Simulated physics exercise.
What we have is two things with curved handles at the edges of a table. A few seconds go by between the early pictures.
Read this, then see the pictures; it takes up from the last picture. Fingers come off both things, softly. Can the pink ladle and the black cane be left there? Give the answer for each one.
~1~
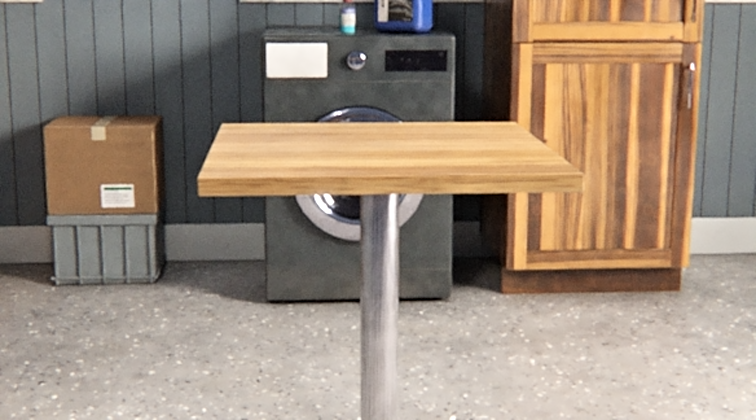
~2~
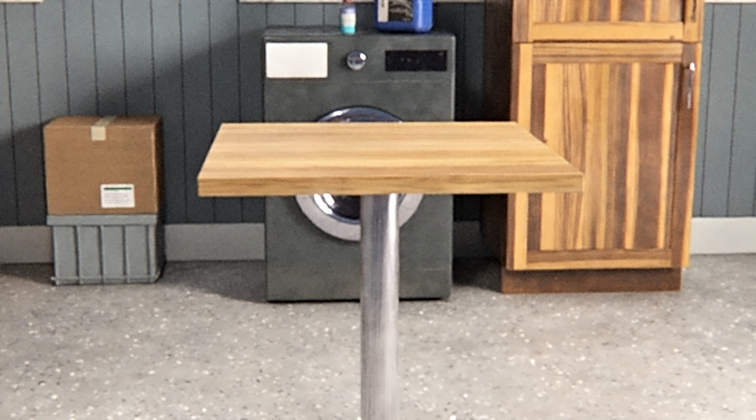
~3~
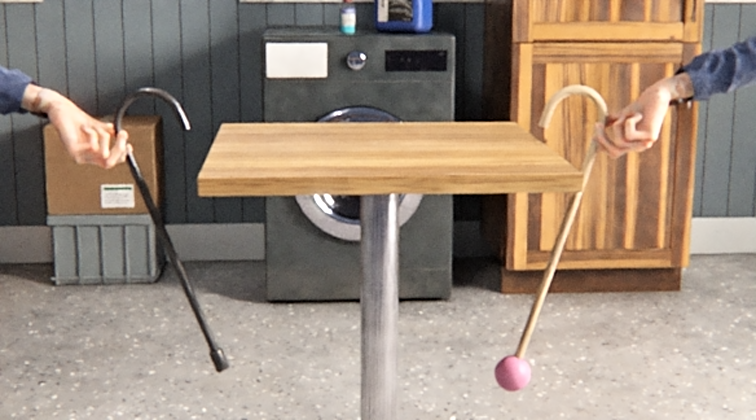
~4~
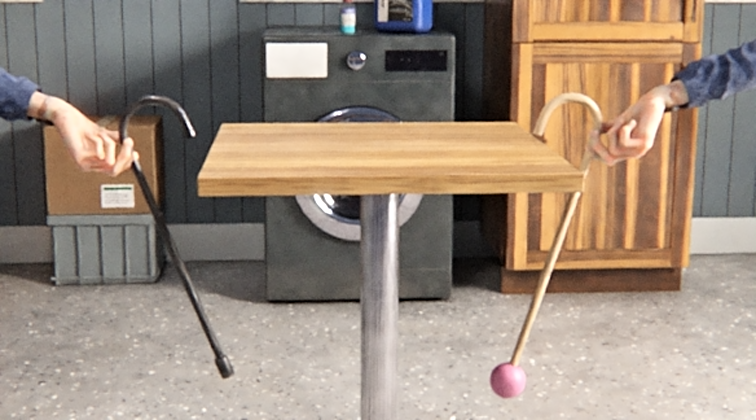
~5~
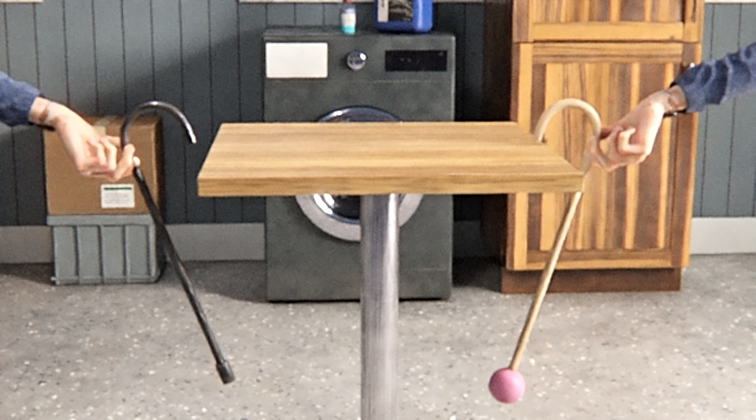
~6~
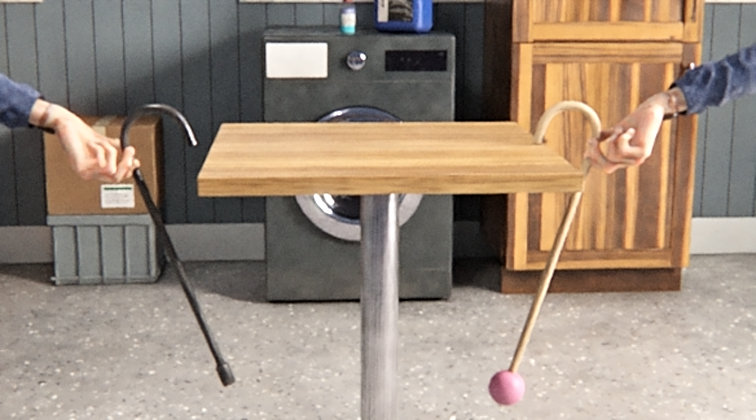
Outcome: The pink ladle does not fall; the black cane does not stay.
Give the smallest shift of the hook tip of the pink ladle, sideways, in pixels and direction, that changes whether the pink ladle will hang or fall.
It takes a move of about 8 pixels to the right.
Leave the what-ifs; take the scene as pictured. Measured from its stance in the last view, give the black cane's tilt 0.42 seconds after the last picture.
Tilt from last view: Approx. 15 degrees.
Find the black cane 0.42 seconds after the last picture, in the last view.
Its centre should be near (170, 407).
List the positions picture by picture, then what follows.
Table (380, 154), in the first picture.
Table (380, 154), in the second picture.
Still on the way; pink ladle (539, 240); table (380, 154), in the third picture.
Still on the way; black cane (199, 235); table (380, 154), in the fourth picture.
Still on the way; pink ladle (533, 253); table (380, 154), in the fifth picture.
In place, still held; pink ladle (533, 255); black cane (200, 243); table (380, 154), in the sixth picture.
Then, 0.42 s later than the last frame, pink ladle at rest near (534, 255); black cane dropping near (170, 408).
When it is over, the pink ladle remains in place, near (533, 255); the black cane drops past the edge.
